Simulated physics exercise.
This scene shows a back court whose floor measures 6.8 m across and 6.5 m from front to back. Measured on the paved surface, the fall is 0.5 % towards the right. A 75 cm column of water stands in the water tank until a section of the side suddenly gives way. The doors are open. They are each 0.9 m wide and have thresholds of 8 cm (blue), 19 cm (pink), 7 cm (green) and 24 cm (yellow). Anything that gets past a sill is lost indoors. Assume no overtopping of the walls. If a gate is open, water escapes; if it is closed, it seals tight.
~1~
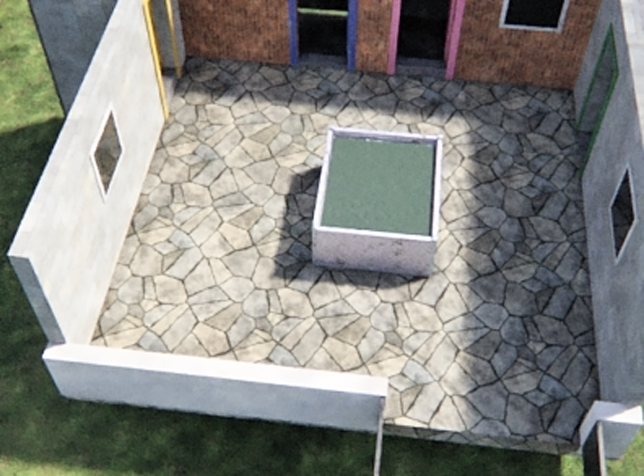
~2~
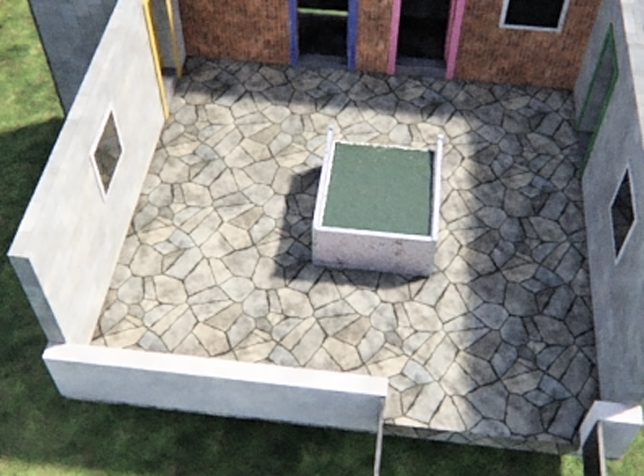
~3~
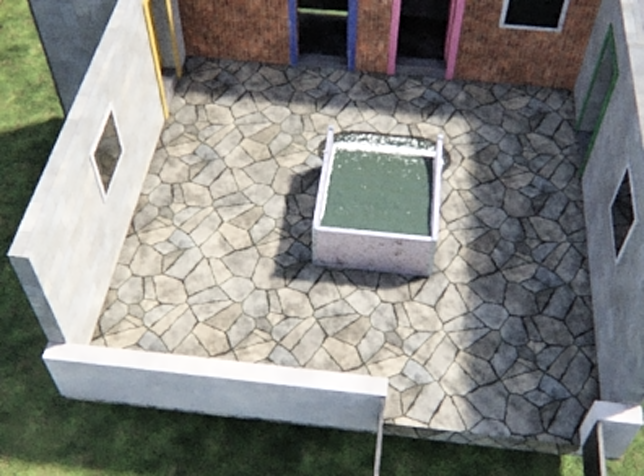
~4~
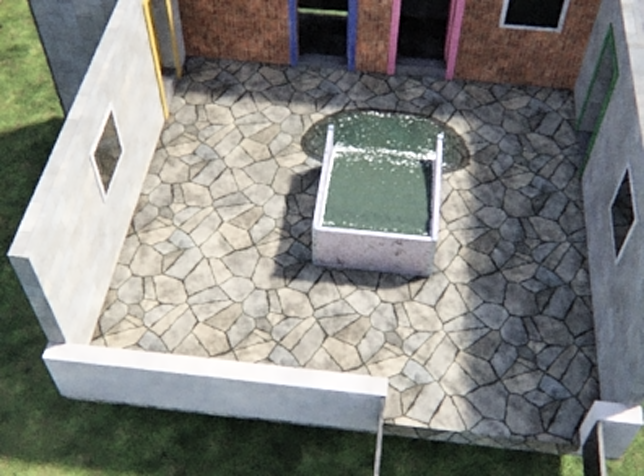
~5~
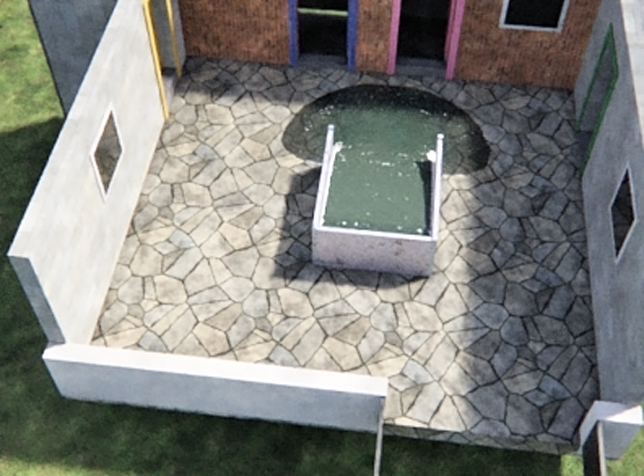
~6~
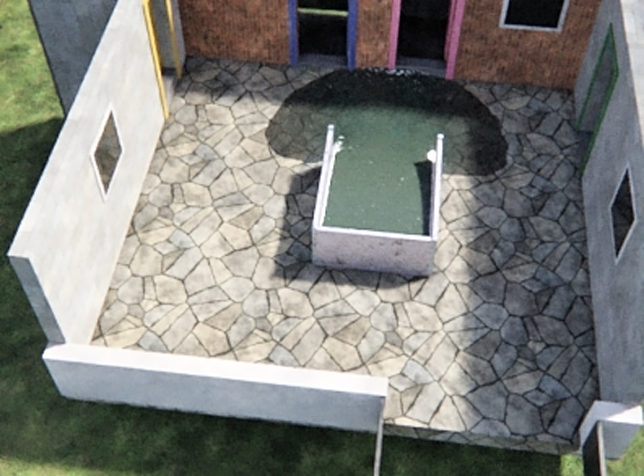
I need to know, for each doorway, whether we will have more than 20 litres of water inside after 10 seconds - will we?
At the blue door the inflow will be out of bounds; at the pink door the inflow will be out of bounds; at the green door the inflow will be out of bounds; at the yellow door the inflow will be within bounds.
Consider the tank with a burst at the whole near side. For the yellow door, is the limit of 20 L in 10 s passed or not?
Compared with the limit, yellow is less.
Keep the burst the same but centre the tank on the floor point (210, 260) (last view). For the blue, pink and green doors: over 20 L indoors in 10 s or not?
So the blue door tops the limit, the pink door keeps within it and the green door tops the limit.
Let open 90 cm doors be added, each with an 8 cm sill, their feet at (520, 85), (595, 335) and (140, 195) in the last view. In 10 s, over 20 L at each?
So, in the order given, it's beyond the mark, then shy of the mark, then shy of the mark.
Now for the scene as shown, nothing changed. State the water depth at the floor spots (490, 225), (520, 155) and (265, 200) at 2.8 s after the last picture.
I'd read it as roughly 1, 4 and 0 cm, in that order.
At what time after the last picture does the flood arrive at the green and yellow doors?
Green = 1.4 s, yellow = 1.8 s.
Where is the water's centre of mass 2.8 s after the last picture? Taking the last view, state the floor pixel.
Around (386, 130).
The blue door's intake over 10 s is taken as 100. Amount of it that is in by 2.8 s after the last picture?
Some 90 in a hundred.
Then, 0.7 s after the last picture water covers 25 % of the floor and is deepest (41 cm) near (387, 78); blue door 25 cm at the sill, 33 L in, pink door 40 cm at the sill, 66 L in, green door not reached, yellow door not reached.
Then, 1.5 s after the last picture water covers 25 % of the floor and is deepest (38 cm) near (564, 93); blue door 24 cm at the sill, 112 L in, pink door 33 cm at the sill, 149 L in, green door 5 cm at the sill, 0 L in, yellow door not reached.
Then, 2.8 s after the last picture water covers 40 % of the floor and is deepest (26 cm) near (564, 93); blue door 15 cm at the sill, 178 L in, pink door 17 cm at the sill, 185 L in, green door 13 cm at the sill, 10 L in, yellow door 16 cm at the sill, 0 L in.
Then, 5.3 s after the last picture water covers 85 % of the floor and is deepest (11 cm) near (554, 107); blue door 6 cm at the sill, 194 L in, pink door 7 cm at the sill, 186 L in, green door 10 cm at the sill, 43 L in, yellow door 9 cm at the sill, 0 L in.
Then, 9.3 s after the last picture water covers 95 % of the floor and is deepest (6 cm) near (310, 397); blue door 5 cm at the sill, 194 L in, pink door 4 cm at the sill, 186 L in, green door 5 cm at the sill, 48 L in, yellow door 3 cm at the sill, 0 L in.
